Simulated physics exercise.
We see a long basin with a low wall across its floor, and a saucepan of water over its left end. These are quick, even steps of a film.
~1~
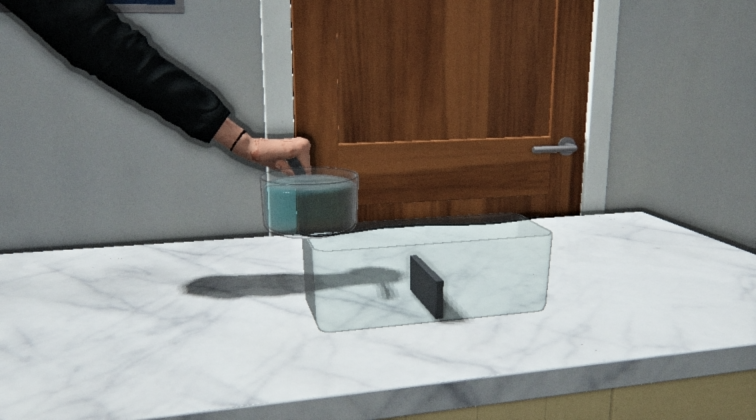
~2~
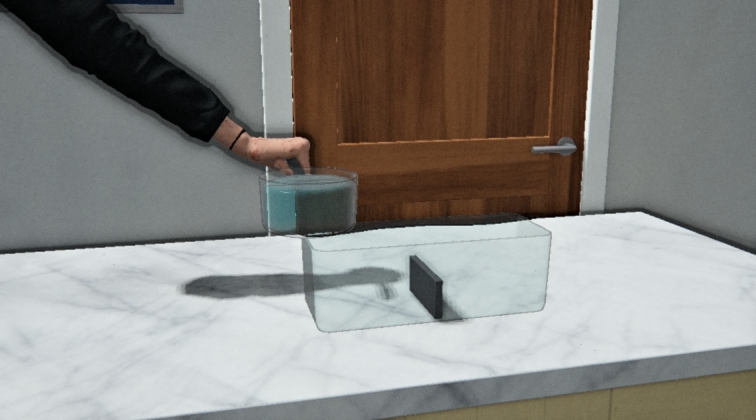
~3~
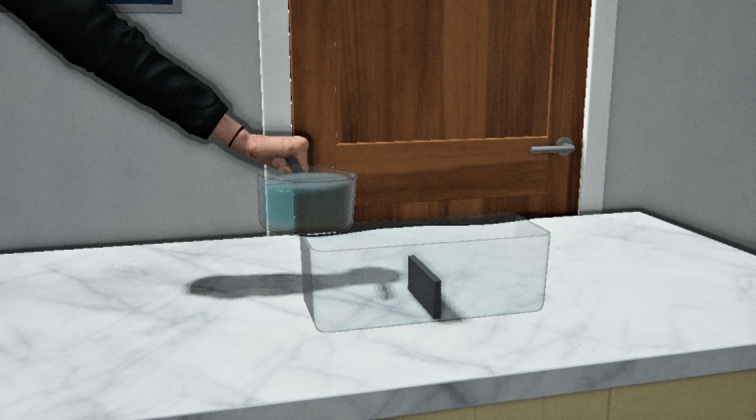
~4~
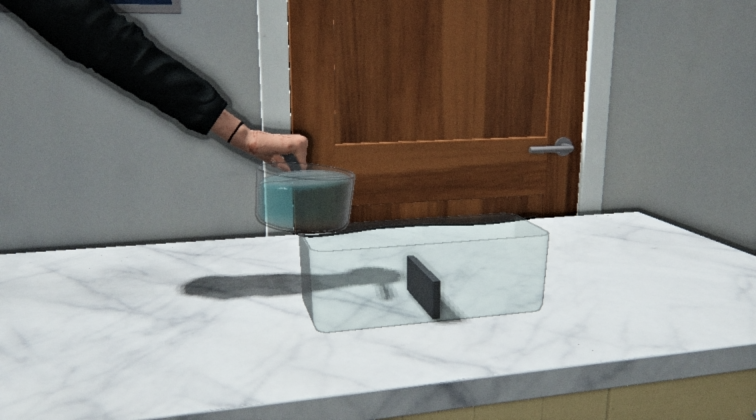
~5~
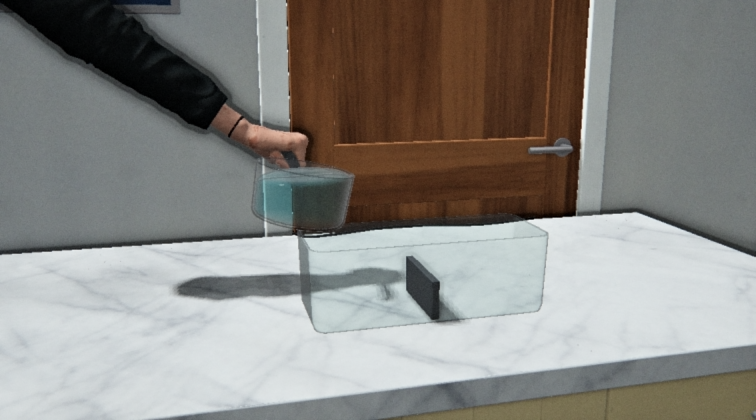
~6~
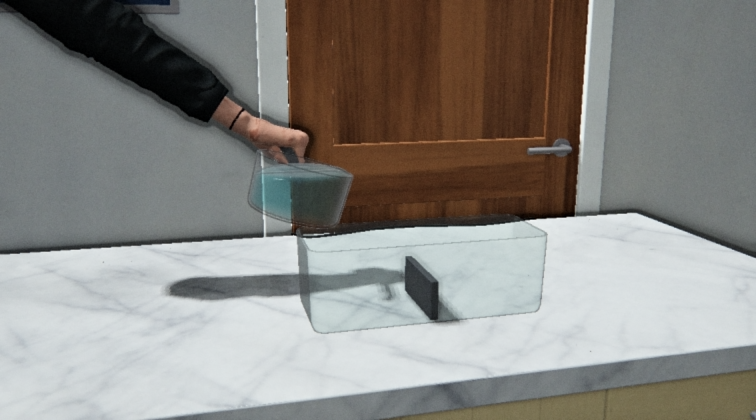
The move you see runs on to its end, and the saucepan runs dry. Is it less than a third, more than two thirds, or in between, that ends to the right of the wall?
It comes to between a third and two thirds.
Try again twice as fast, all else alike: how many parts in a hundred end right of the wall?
It comes to 40 per cent or so.
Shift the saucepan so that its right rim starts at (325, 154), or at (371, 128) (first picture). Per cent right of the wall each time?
Near 5 % and 90 %.
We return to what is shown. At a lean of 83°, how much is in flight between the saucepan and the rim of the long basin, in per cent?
Close to 40 per cent.
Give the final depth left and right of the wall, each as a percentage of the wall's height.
Left: 30 %. Right: 30 %.
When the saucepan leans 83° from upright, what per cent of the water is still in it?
Some 50 per cent.
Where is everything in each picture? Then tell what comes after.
Tilt 0°; pouring edge (356, 175); surface from (262, 185) to (354, 181); the long basin's rim runs from (308, 240) to (535, 224); the wall's top is at (426, 268), in the first frame.
Tilt 1°; pouring edge (356, 175); surface from (262, 185) to (353, 180), in the second frame.
Tilt 3°; pouring edge (354, 175); surface from (260, 184) to (352, 178), in the third frame.
Tilt 6°; pouring edge (353, 175); surface from (258, 182) to (350, 176), in the fourth frame.
Tilt 10°; pouring edge (352, 176); surface from (256, 179) to (350, 174), in the fifth frame.
Tilt 16°; pouring edge (351, 176); surface from (254, 174) to (350, 172), in the sixth frame.
A moment on, the saucepan is tipped on its side and 49 per cent is still to pour, 13 is left of the wall and 0 right of it.
Next, the saucepan is tipped right over and 4 per cent is still to pour, 32 is left of the wall and 55 right of it.
Then the saucepan is tipped right over and 0 per cent is still to pour, 46 is left of the wall and 53 right of it.
Later the saucepan is tipped right over and 0 per cent is still to pour, 46 is left of the wall and 53 right of it.
Finally, 46 per cent lies left of the wall, 53 right of it and 1 outside.
